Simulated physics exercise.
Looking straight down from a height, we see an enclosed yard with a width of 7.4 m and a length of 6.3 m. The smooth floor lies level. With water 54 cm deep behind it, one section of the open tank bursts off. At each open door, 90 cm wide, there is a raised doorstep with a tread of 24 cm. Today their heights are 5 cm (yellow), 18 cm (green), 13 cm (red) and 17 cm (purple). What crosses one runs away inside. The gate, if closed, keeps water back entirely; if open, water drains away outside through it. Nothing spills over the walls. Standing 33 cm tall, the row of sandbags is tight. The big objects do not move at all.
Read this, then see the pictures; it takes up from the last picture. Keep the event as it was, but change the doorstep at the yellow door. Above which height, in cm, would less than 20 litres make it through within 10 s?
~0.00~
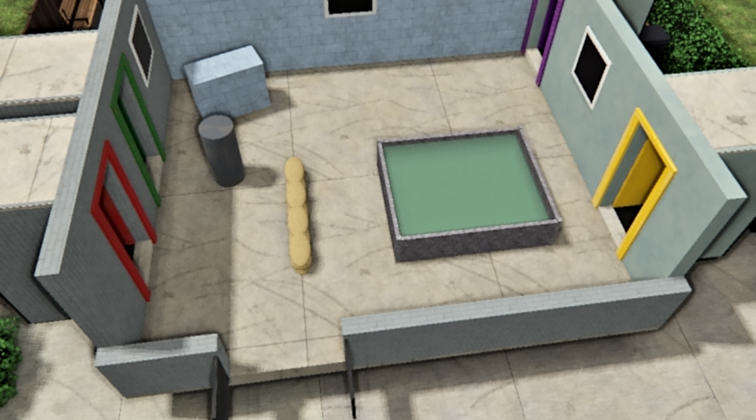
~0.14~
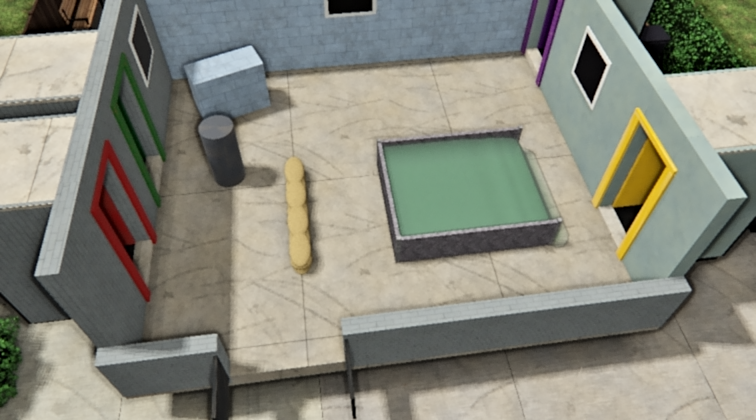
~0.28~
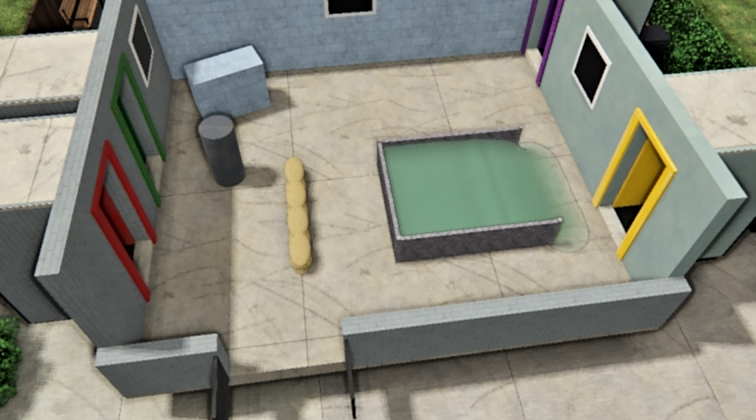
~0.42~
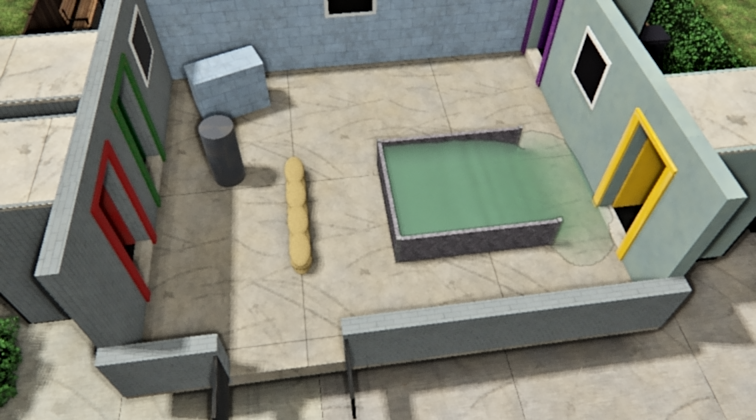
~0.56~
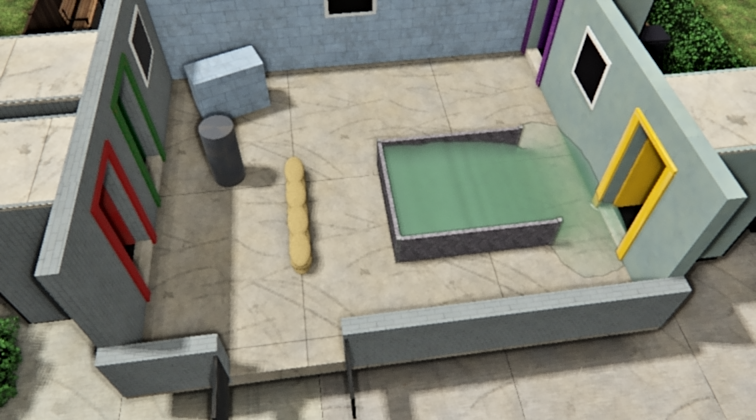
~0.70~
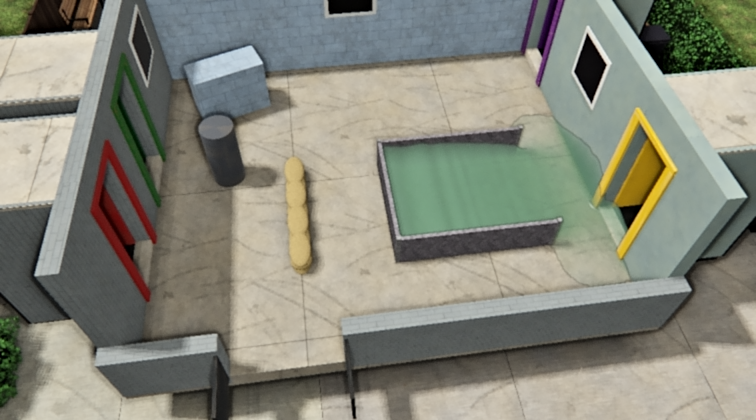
Above roughly 31 cm.
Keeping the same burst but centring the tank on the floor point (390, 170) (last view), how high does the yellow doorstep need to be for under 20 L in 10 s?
About 14.5 centimetres.
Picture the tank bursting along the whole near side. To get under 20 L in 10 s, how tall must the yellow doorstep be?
Some 15 centimetres.
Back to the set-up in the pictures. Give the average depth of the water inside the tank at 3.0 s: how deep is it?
About 17 cm.
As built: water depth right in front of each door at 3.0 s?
Depths in cm - yellow: 20, green: 0, red: 0, purple: 14.
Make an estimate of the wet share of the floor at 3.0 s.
30 %.
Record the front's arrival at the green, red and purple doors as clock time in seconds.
Times: Green 6.5 seconds, red 5.5 seconds, purple 1.5 seconds.
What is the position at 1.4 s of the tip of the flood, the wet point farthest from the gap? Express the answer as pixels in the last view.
(532, 71).
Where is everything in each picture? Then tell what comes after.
The open tank at (464, 182) is whole and still, 54 cm deep; the yellow door at (629, 191) is dry, in the first frame.
The front is at (563, 238), 0.3 m from the gap at (531, 188); 0.5 m2 of floor is wet, 54 cm left at the back, in the second frame.
The gap is at (531, 189), the front 0.7 m out at (578, 212); the back of the open tank holds 54 cm, in the third frame.
Water pours out at (531, 190) and has run 1.1 m, to (606, 216); about 9 cm deep outside, 54 cm at the back, in the fourth frame.
The gap is at (530, 190), the front 1.3 m out at (625, 232); the back of the open tank holds 54 cm, in the fifth frame.
The gap is at (530, 190), the front 1.3 m out at (633, 247); the back of the open tank holds 53 cm; water is at the yellow door at (629, 191), in the sixth frame.
After 1.4 s water covers 10 % of the floor, deepest (40 cm) near (578, 190); 26 cm at the yellow door, 118 litres in over its 5 cm doorstep.
After 3.0 s water covers 30 % of the floor, deepest (34 cm) near (639, 296); 20 cm at the yellow door, 361 litres in over its 5 cm doorstep.
After 10.0 s water covers 95 % of the floor, deepest (10 cm) near (287, 196); 7 cm at the yellow door, 527 litres in over its 5 cm doorstep.
At the yellow door as built, the water arrived by 0.5 s and peaked near 26 cm at 1.6 s.
Run again over the same 10 s with other heights there, 48 litres in over 26.5 cm, 3 litres over 36 cm. The limit of 20 litres is kept from about 31 cm up.
